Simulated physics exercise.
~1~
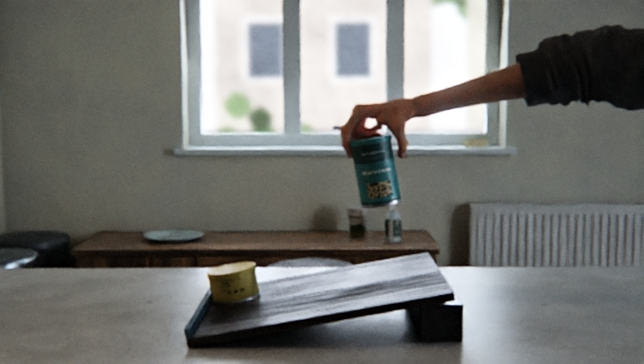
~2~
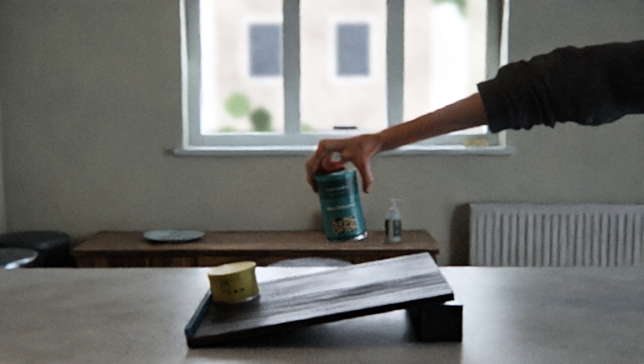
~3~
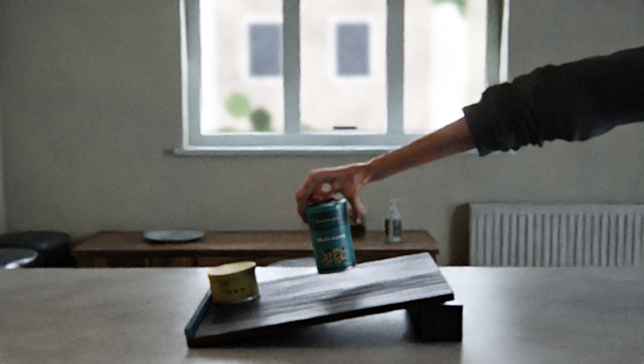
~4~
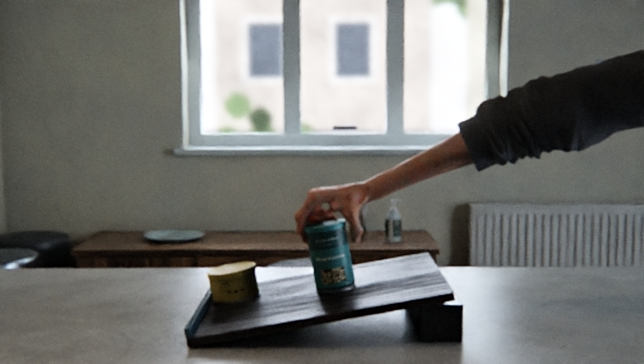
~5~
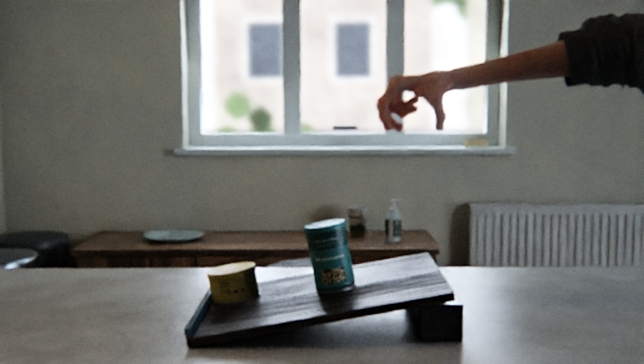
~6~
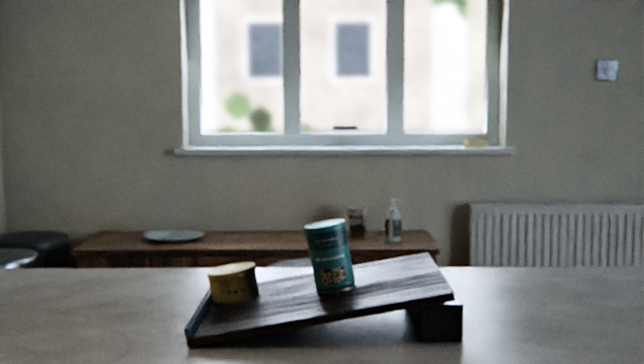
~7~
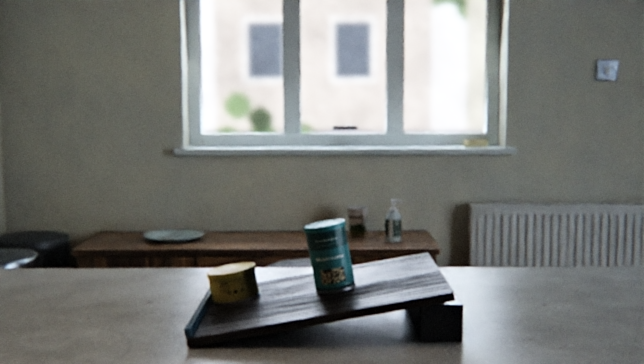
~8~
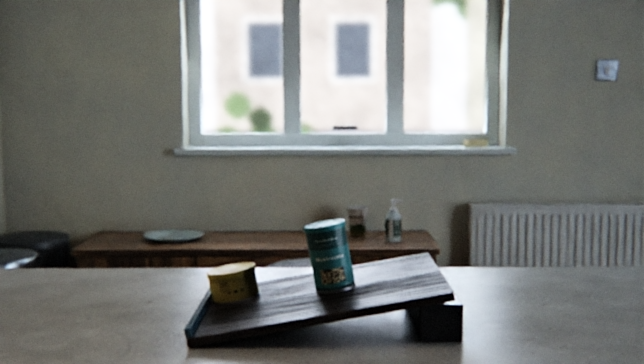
A hand lowers a turquoise tin onto a sloping board, releases it, and it stays put.
